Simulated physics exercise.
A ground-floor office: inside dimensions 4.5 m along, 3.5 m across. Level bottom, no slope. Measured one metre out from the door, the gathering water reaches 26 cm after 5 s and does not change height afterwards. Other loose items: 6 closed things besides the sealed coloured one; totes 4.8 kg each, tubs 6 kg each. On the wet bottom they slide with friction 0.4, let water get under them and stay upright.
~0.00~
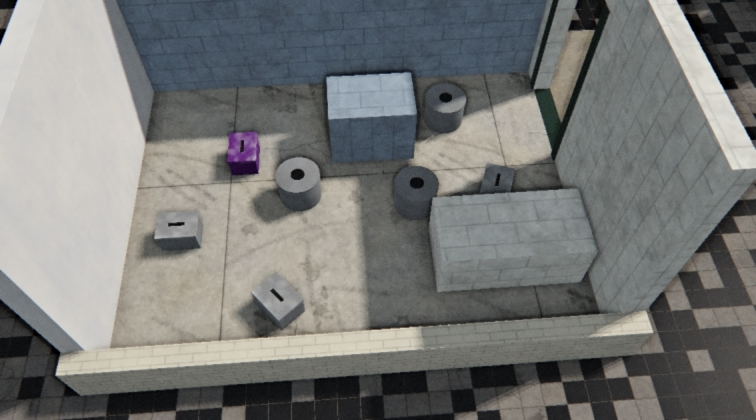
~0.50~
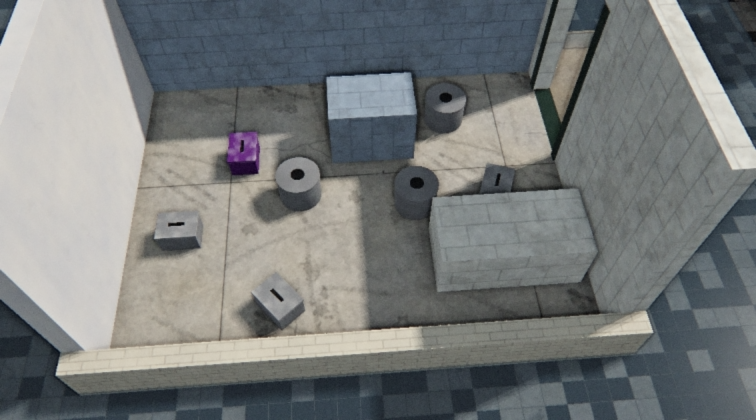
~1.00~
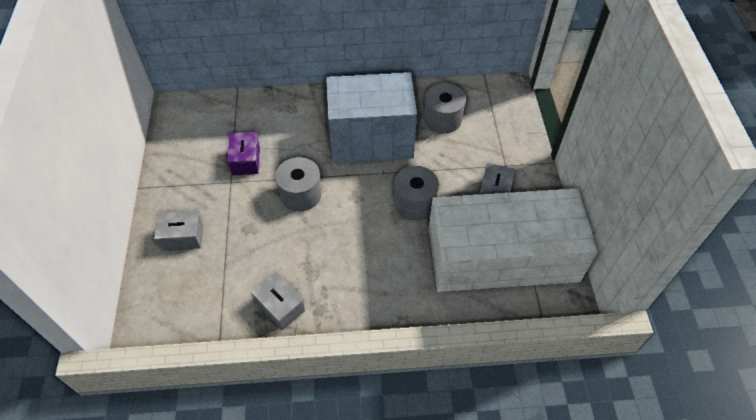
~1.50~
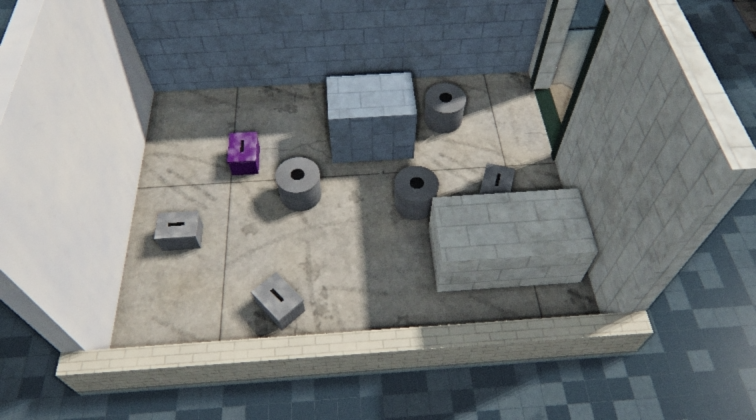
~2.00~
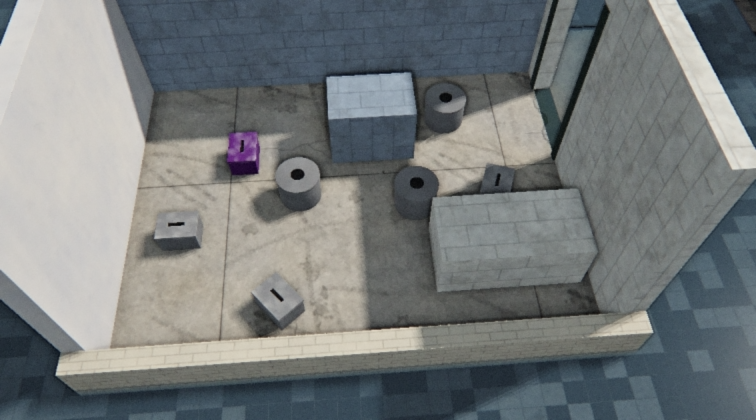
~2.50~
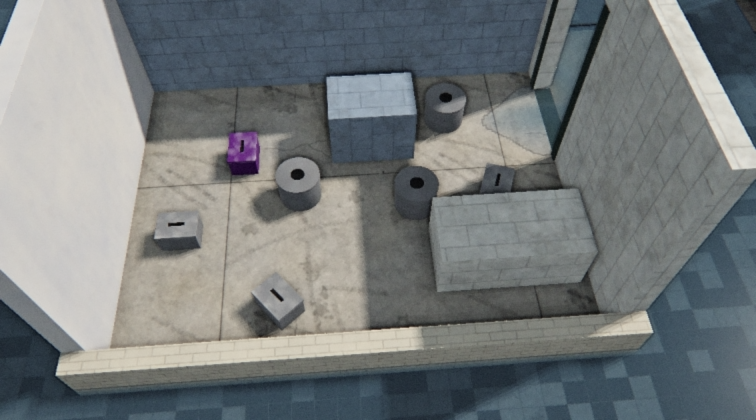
A walled room with an open front and a doorway at the back right is seen from above, the camera still. A purple tote sits toward the back left among grey totes and round grey tubs, with a blue-grey block behind and a pale block at right. The dark checkered ground outside turns blue-grey, then clear water enters the doorway and spreads slightly, while every object stays put.
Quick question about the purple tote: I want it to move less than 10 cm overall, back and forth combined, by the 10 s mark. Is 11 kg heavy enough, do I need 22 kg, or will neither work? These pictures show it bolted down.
11 kg is heavy enough.
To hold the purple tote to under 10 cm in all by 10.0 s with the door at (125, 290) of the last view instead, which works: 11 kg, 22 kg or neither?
So the light mass does it.
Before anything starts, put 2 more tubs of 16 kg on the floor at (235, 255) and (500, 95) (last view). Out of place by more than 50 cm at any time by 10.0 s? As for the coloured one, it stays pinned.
In the order given, within the mark and then beyond the mark.
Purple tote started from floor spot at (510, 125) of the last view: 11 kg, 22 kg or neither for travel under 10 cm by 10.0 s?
It turns out that no load succeeds.
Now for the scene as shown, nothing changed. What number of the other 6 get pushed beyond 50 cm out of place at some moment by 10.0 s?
I count 6.
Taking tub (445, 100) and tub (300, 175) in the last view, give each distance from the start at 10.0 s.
They sit 300 cm and 80 cm away, in the order given.
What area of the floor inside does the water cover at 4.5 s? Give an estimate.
That flooded area is roughly 4.5 m2.
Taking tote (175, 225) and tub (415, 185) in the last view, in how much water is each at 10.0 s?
Depths: Near 14 cm, then near 10 cm.
After 3.5 s the purple tote would be 0 cm from its start with 11 kg and 0 cm from its start with 22 kg; 0 cm of water round it then.
After 4.5 s the purple tote would be 0 cm from its start with 11 kg and 0 cm from its start with 22 kg; 0 cm of water round it then.
After 7.0 s the purple tote would be 0 cm from its start with 11 kg and 0 cm from its start with 22 kg; 3 cm of water round it then.
After 10.0 s the purple tote would be 1 cm from its start with 11 kg and 0 cm from its start with 22 kg; 7 cm of water round it then.
